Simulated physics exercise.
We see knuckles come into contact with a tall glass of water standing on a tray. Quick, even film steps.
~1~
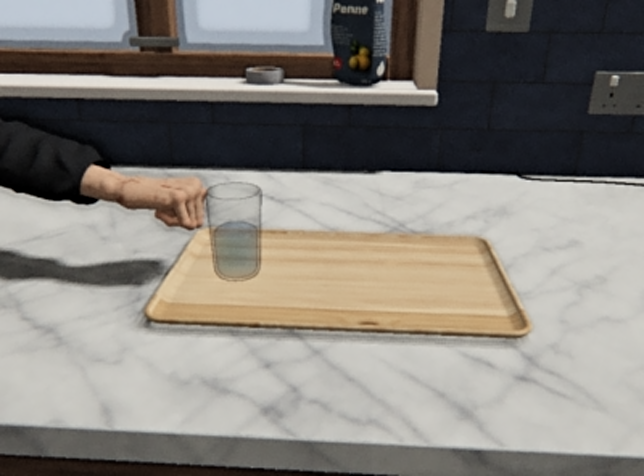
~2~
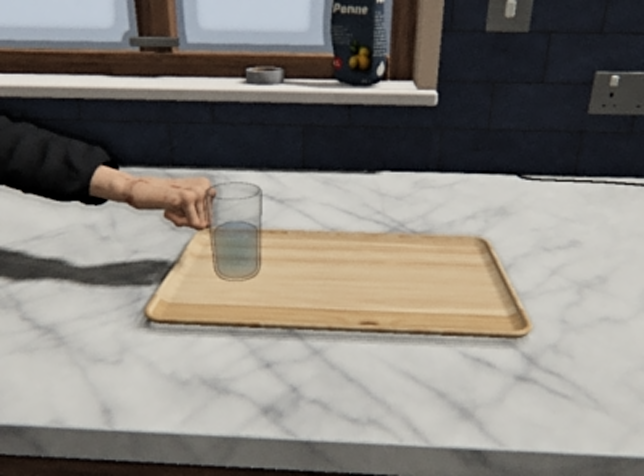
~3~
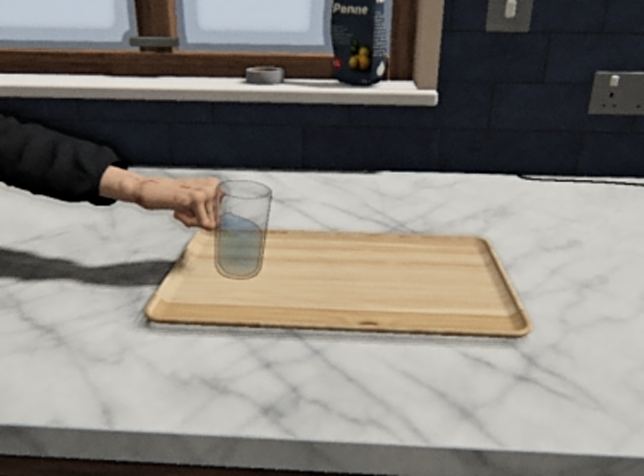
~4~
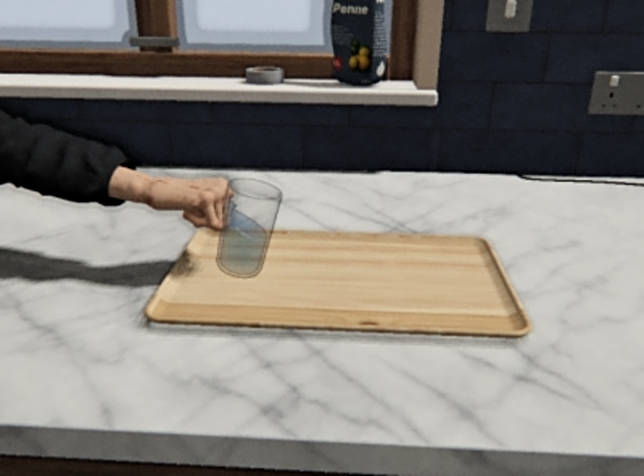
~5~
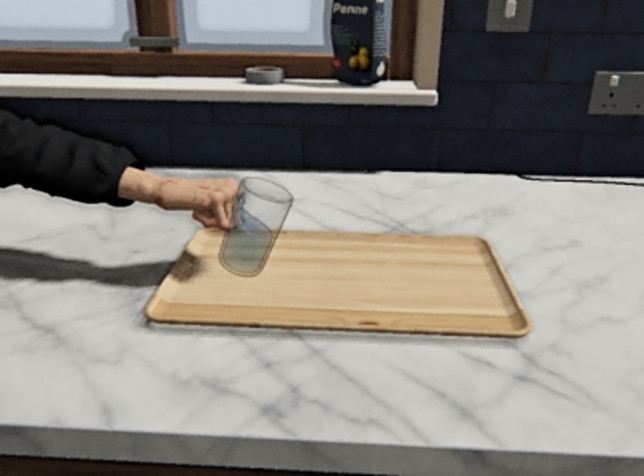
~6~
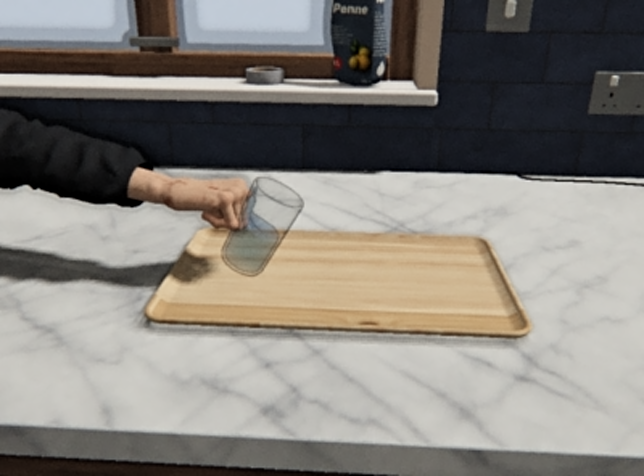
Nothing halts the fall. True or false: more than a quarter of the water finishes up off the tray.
True.
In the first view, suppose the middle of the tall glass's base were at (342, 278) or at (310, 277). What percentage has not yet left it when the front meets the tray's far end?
85 %, then 75 %, give or take.
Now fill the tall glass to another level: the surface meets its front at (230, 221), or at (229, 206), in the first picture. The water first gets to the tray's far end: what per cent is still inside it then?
50 % and 45 %.
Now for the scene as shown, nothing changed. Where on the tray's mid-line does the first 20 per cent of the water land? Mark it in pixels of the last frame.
At about (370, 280).
A moment on, the tall glass lies on its side and 99 per cent is in the glass, 1 on the tray and 0 above or beyond its rim.
Next, the tall glass lies on its side and 51 per cent is in the glass, 37 on the tray and 13 above or beyond its rim.
Then the tall glass lies on its side and 27 per cent is in the glass, 61 on the tray and 12 above or beyond its rim.
Later the tall glass lies on its side and 15 per cent is in the glass, 42 on the tray and 43 above or beyond its rim.
In the end 58 per cent is held by tray and glass, 42 is off the tray.
